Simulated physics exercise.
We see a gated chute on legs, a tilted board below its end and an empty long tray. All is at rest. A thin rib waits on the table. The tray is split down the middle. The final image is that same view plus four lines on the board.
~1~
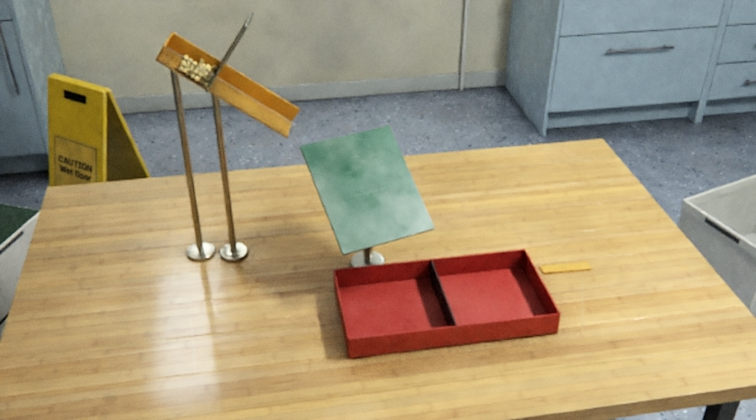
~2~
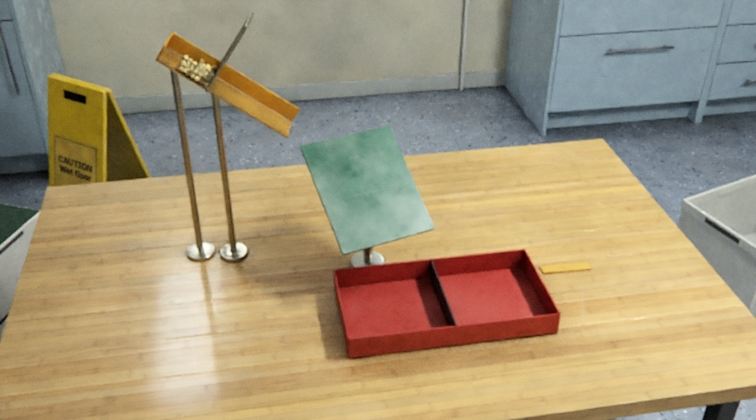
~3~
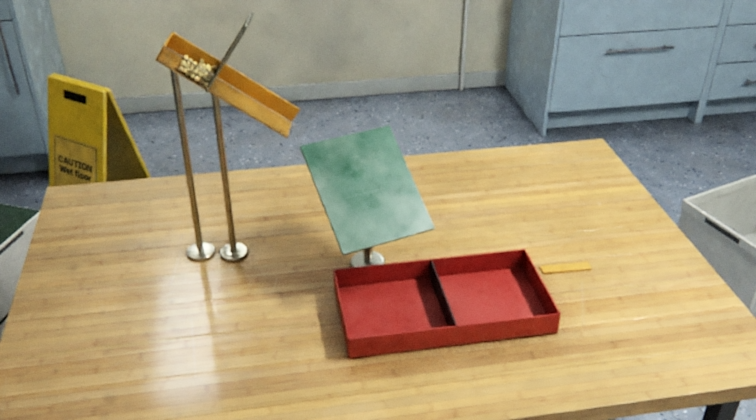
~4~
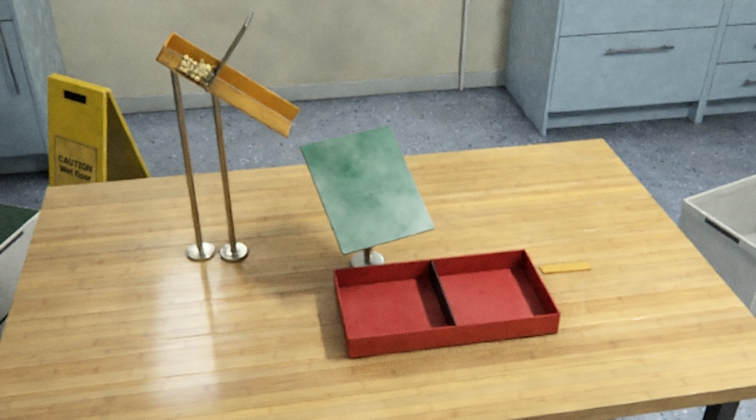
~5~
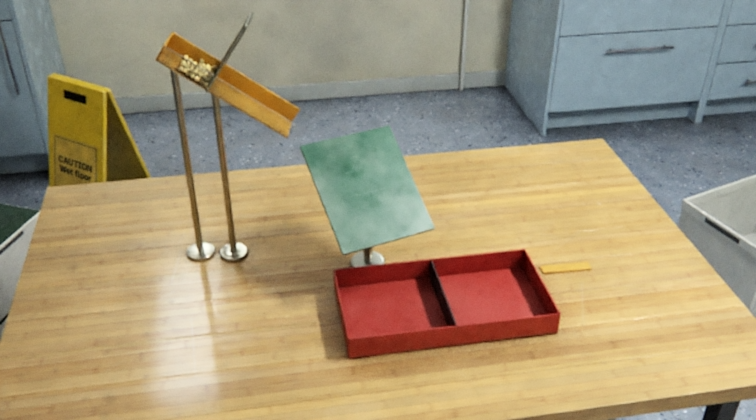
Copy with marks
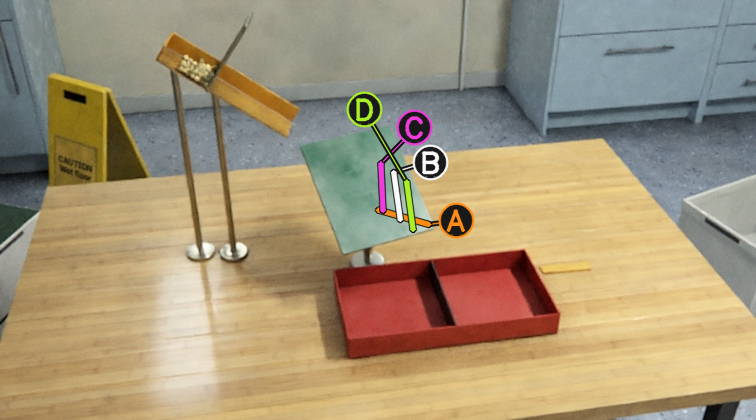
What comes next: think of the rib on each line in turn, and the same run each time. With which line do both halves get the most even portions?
I would pick line A.
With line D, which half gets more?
The left half.
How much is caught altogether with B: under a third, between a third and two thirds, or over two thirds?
Line B gives over two thirds.
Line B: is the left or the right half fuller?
More lands on the left.
On the marked copy, line A from (378, 210) to (428, 224); line B from (393, 172) to (400, 219); line C from (380, 163) to (383, 210); line D from (406, 181) to (413, 229).
With A, of what is caught, roughly a third in the left half, roughly two thirds in the right.
With B, of what is caught, almost all in the left half, about a tenth in the right.
With C, of what is caught, almost all in the left half, just a few in the right.
With D, of what is caught, almost all in the left half, about a tenth in the right.
